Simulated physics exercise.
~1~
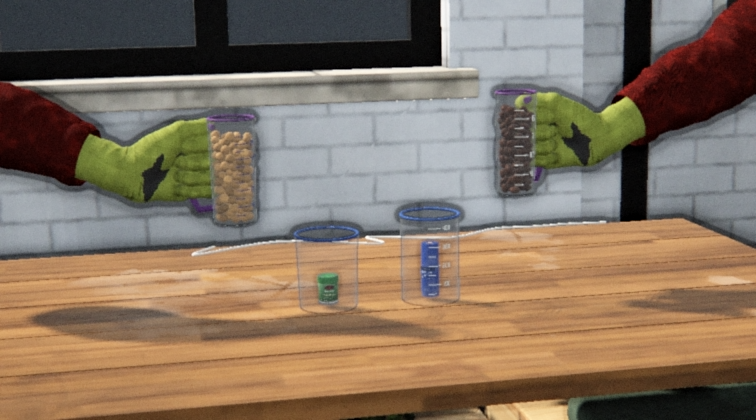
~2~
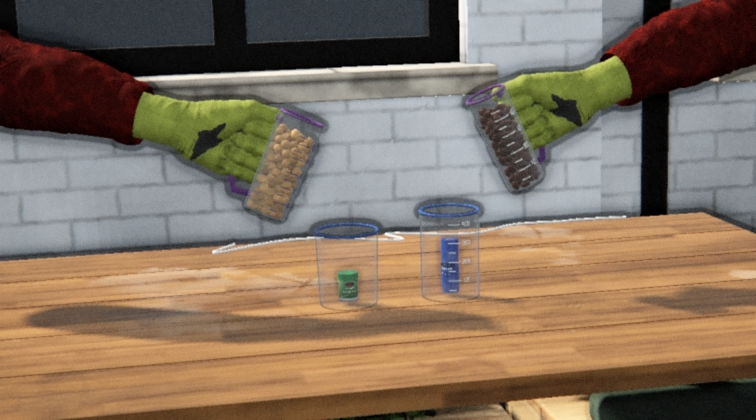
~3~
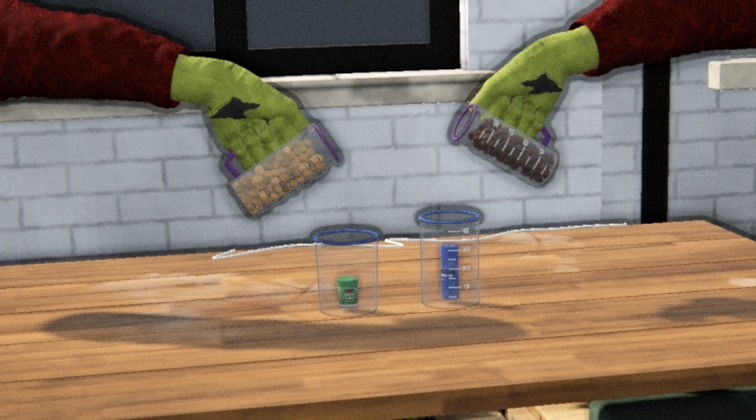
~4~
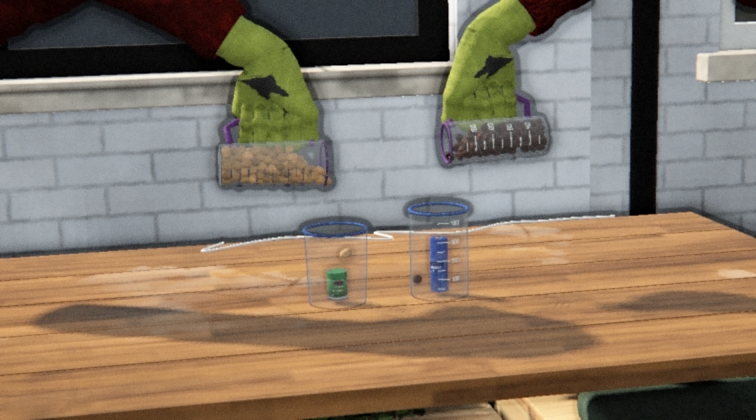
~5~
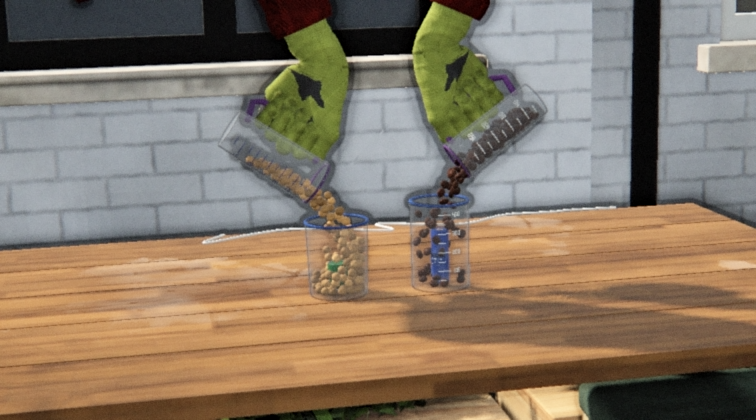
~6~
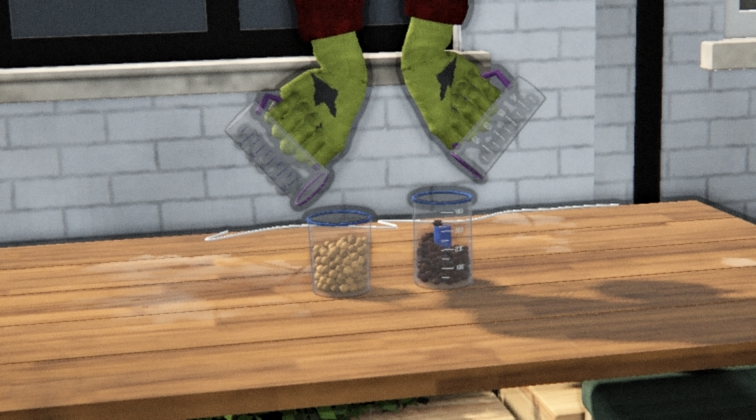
To begin with, two green-gloved hands in dark red sleeves hold clear cups upright above a wooden table, the left cup full of tan pieces and the right one full of dark brown pieces. Below them stand a glass with a small green object inside and a taller beaker with a blue one. The hands tilt the cups inward until the first pieces drop. Both cups then tip over further and pour steadily into the containers. Finally the emptied cups hang overturned, the green object is buried, and the blue one's top still shows above the dark fill.
